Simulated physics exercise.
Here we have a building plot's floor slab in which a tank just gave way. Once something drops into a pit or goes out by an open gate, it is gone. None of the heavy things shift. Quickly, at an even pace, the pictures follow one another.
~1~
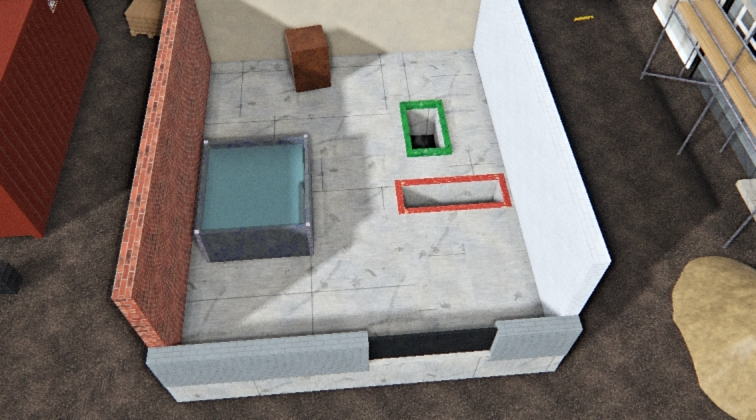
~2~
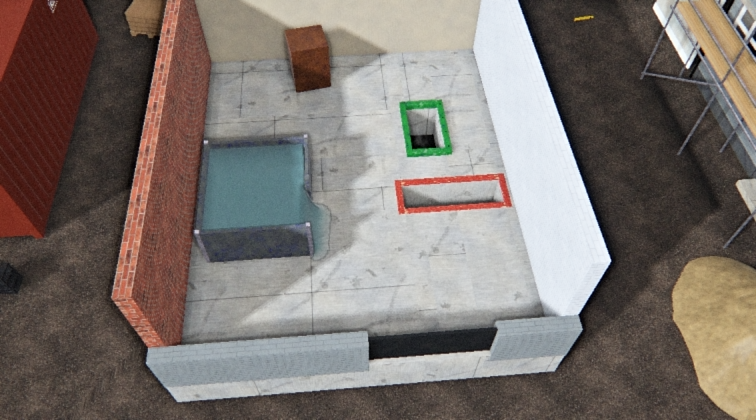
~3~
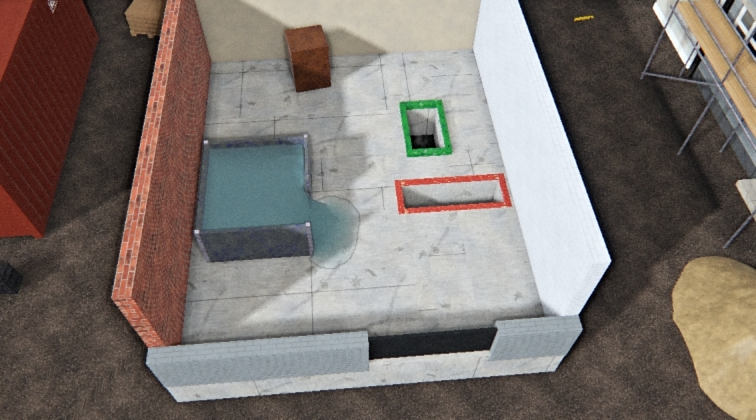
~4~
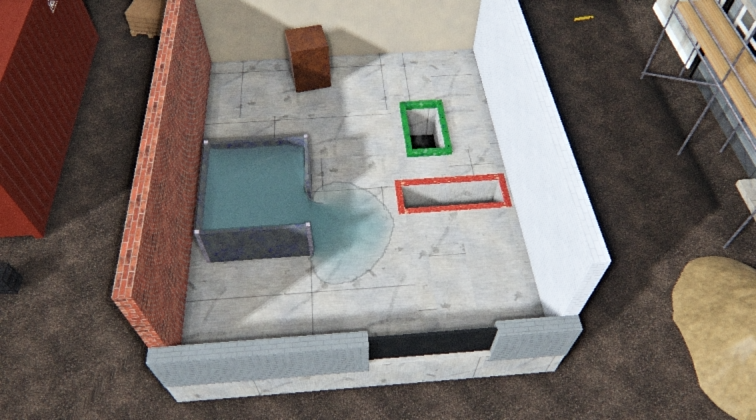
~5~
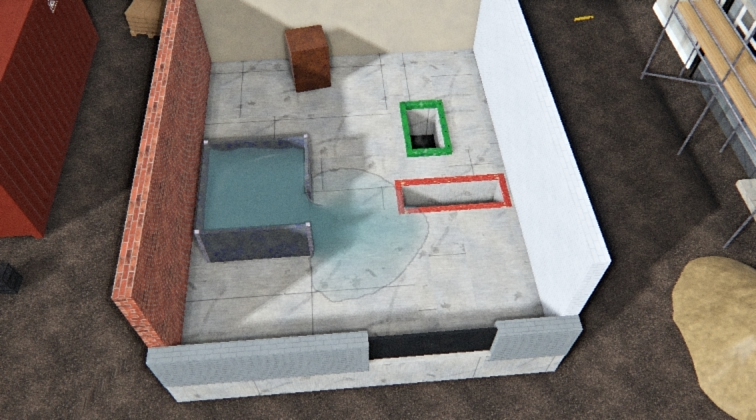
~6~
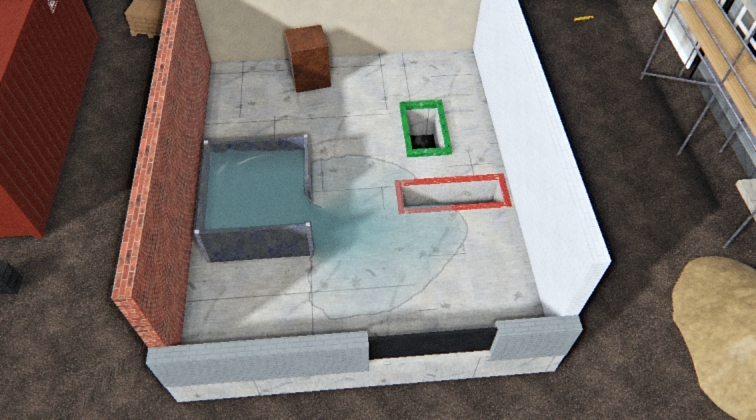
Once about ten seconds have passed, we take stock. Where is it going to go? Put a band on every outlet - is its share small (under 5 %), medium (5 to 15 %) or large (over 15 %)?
In the end, the gate has a small share, the red pit has a large share, the green pit has a small share.
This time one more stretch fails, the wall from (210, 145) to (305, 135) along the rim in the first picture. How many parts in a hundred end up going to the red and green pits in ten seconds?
The red pit gets 25 per cent and the green pit 4 per cent.
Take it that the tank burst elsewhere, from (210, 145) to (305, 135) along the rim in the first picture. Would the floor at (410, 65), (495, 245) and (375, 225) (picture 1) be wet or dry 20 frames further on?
The first would be drenched, the second still unwetted and the third still unwetted.
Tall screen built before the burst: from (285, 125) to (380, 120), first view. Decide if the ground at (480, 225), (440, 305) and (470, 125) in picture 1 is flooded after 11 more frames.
Going spot by spot: Drenched, then drenched, then high and dry.
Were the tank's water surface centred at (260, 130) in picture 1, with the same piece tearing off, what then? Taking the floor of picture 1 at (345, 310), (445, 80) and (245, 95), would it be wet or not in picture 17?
In order: Unflooded, then unflooded, then unflooded.
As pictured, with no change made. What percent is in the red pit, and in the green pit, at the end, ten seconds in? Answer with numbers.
Roughly 52 per cent, then 0 per cent.
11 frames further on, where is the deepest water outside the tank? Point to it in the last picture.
About (546, 326).
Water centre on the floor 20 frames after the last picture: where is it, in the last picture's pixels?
About (372, 236).
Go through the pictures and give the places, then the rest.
The first frame shows still water in the water tank at (255, 185).
In the second frame, the front is at (315, 258), out from the gap at (309, 222).
In the third frame, water pours out at (309, 222) and has run to (353, 213).
In the fourth frame, the front is at (387, 216), out from the gap at (309, 223).
In the fifth frame, water pours out at (309, 223) and has run to (423, 233).
In the sixth frame, water pours out at (309, 223) and has run to (462, 225).
A moment on, water covers 30 % of the floor; the gate 0 %, the red pit 4 %, the green pit 0 %.
Next, water covers 35 % of the floor; the gate 0 %, the red pit 10 %, the green pit 0 %.
Then, water covers 45 % of the floor; the gate 0 %, the red pit 17 %, the green pit 0 %.
Later, water covers 60 % of the floor; the gate 0 %, the red pit 35 %, the green pit 0 %.
In the end, water covers 70 % of the floor; the gate 0 %, the red pit 51 %, the green pit 0 %.
